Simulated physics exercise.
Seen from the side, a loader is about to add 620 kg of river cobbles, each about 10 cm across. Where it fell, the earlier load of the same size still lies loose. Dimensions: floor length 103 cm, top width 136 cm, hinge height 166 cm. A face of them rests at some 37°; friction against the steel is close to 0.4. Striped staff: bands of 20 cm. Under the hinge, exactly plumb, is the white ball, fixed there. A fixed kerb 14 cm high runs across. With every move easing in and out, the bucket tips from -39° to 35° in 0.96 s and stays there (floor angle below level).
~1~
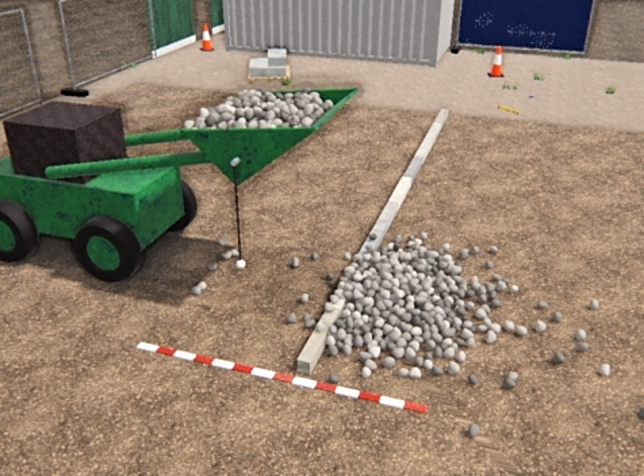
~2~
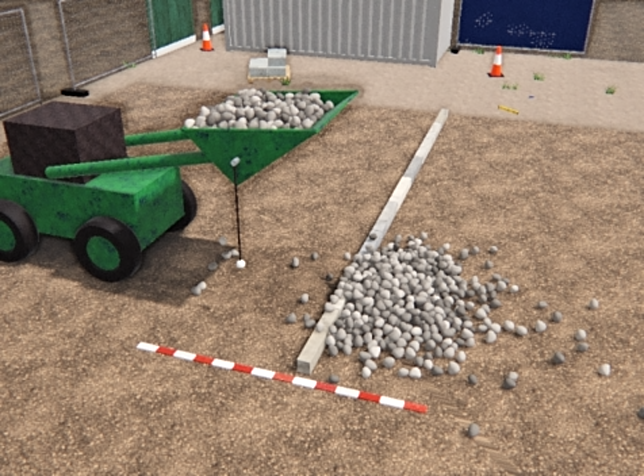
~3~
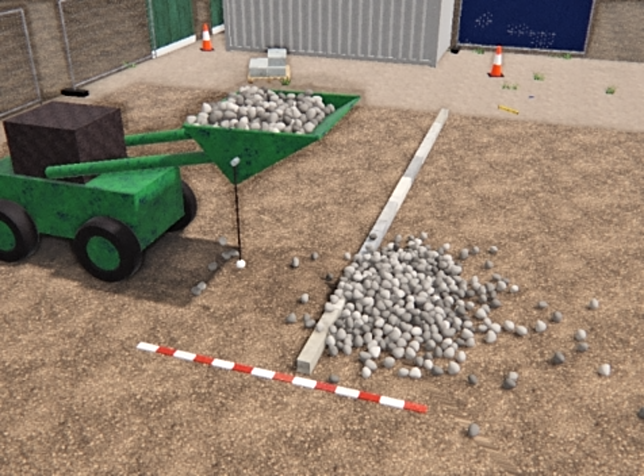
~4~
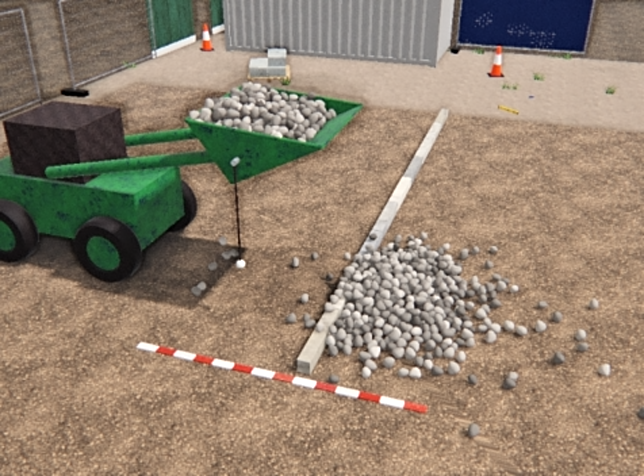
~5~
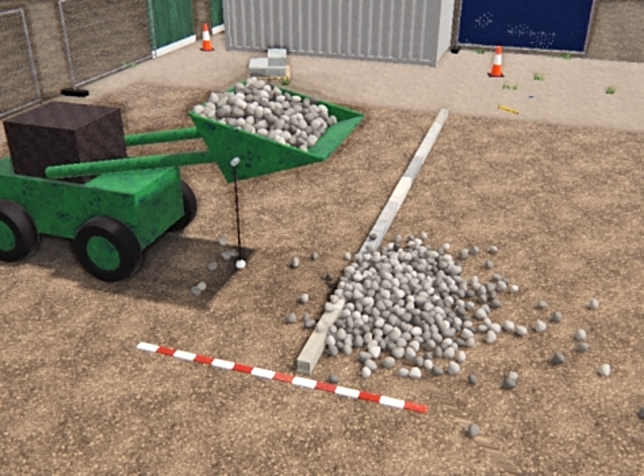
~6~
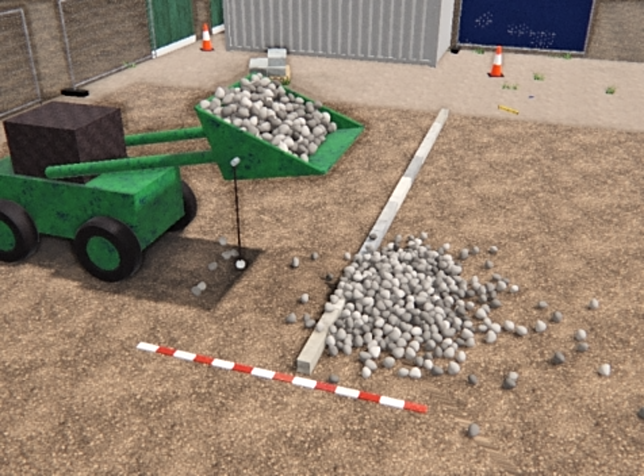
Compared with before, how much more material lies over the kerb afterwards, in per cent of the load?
Some 78 per cent of a load more.
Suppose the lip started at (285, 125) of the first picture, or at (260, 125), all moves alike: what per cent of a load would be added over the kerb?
The first position would add some 40 per cent, the second some 10.
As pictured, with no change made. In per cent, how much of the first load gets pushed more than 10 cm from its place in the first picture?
25 %.
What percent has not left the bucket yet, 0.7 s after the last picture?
Around 80 in a hundred.
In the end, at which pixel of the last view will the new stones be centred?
In the last view, somewhere near (382, 281).
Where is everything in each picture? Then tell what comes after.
In the first frame, lip at (316, 129), floor tilted -39°, highest stones at (302, 101). The earlier load is highest near (375, 277), 24 cm above ground level, 6 % on this side of the kerb, 95 % over the kerb.
In the second frame, the bucket is at -38°, its lip at (317, 132); the top of the load is at (287, 100).
In the third frame, the bucket is at -34°, its lip at (319, 138); the top of the load is at (262, 96).
In the fourth frame, the bucket is at -27°, its lip at (322, 148); the top of the load is at (247, 92).
In the fifth frame, lip at (324, 160), floor tilted -20°, highest stones at (250, 87).
In the sixth frame, lip at (325, 173), floor tilted -11°, highest stones at (252, 85).
Then, 0.3 s after the last picture the floor is at 23°; in per cent of one load, 100 in the bucket, 6 on this side of the kerb, 95 over the kerb; the foremost stones are at (611, 343).
Then, 0.7 s after the last picture the floor is at 35°; in per cent of one load, 82 in the bucket, 24 on this side of the kerb, 95 over the kerb; the foremost stones are at (611, 343).
Then, 1.0 s after the last picture the floor is at 35°; in per cent of one load, 28 in the bucket, 36 on this side of the kerb, 136 over the kerb; the foremost stones are at (611, 343).
Then, 3.9 s after the last picture the floor is at 35°; in per cent of one load, 0 in the bucket, 28 on this side of the kerb, 173 over the kerb; the foremost stones are at (611, 343). Net gain over the kerb, 78.
